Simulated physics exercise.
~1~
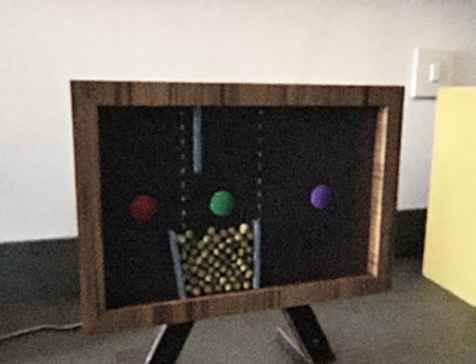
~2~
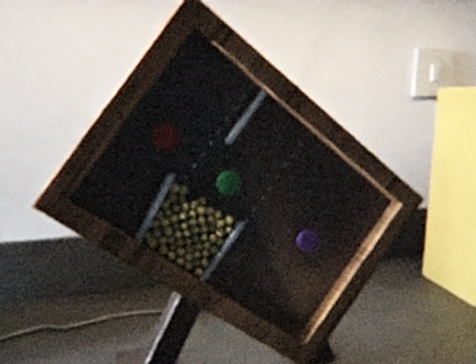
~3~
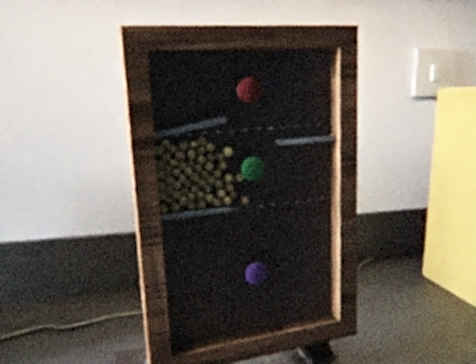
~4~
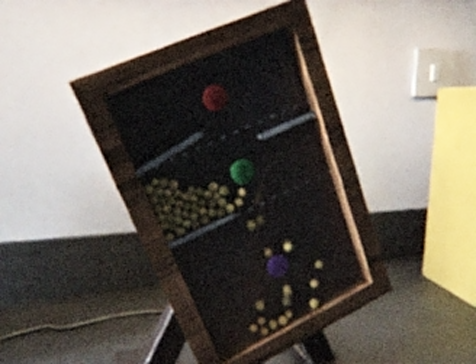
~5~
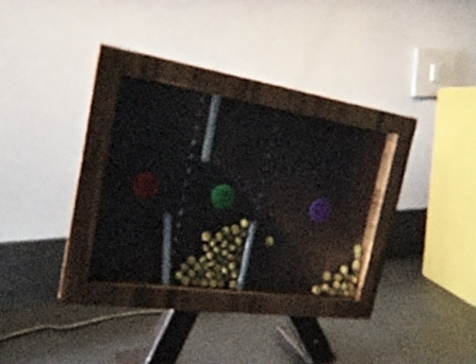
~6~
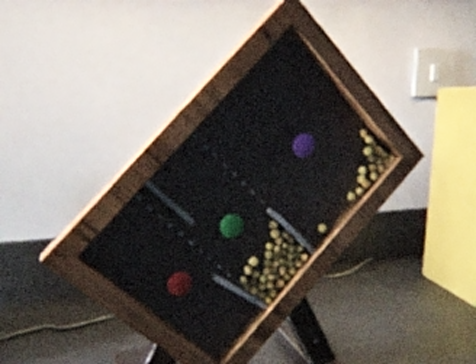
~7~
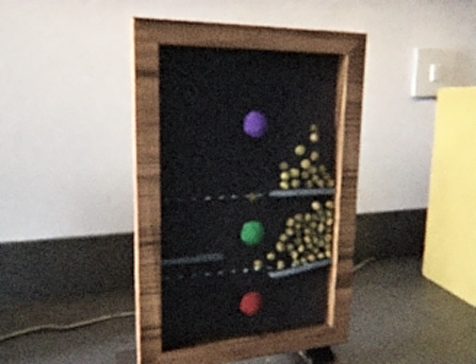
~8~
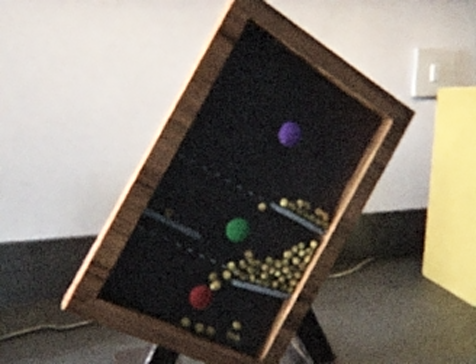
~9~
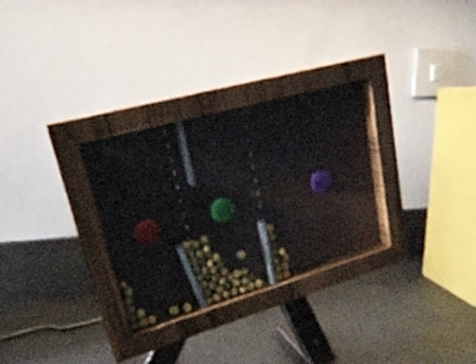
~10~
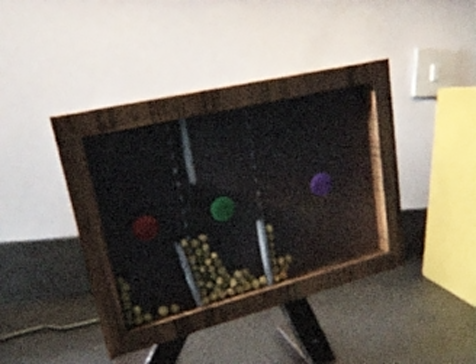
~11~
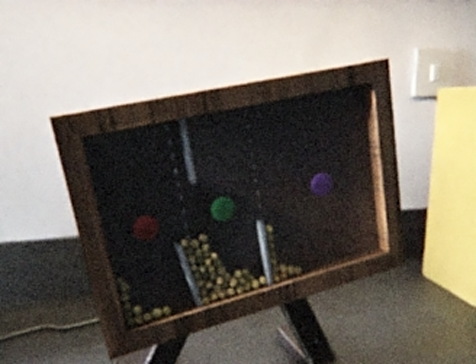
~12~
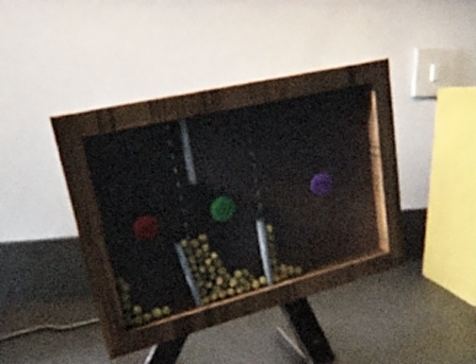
A wood-framed dark case of small yellowish beads stands on dark legs before a pale wall, seen from the front by a still camera, with a light switch and yellow block at right. Red, green and purple dots run left to right, the beads heaped beneath green between short grey walls. The case turns clockwise onto its end, and some beads spill past the purple dot. It swings back anticlockwise until purple is on top, and others spill towards red. Finally it turns clockwise and rests tilted slightly anticlockwise, most beads under green, smaller groups at either side.
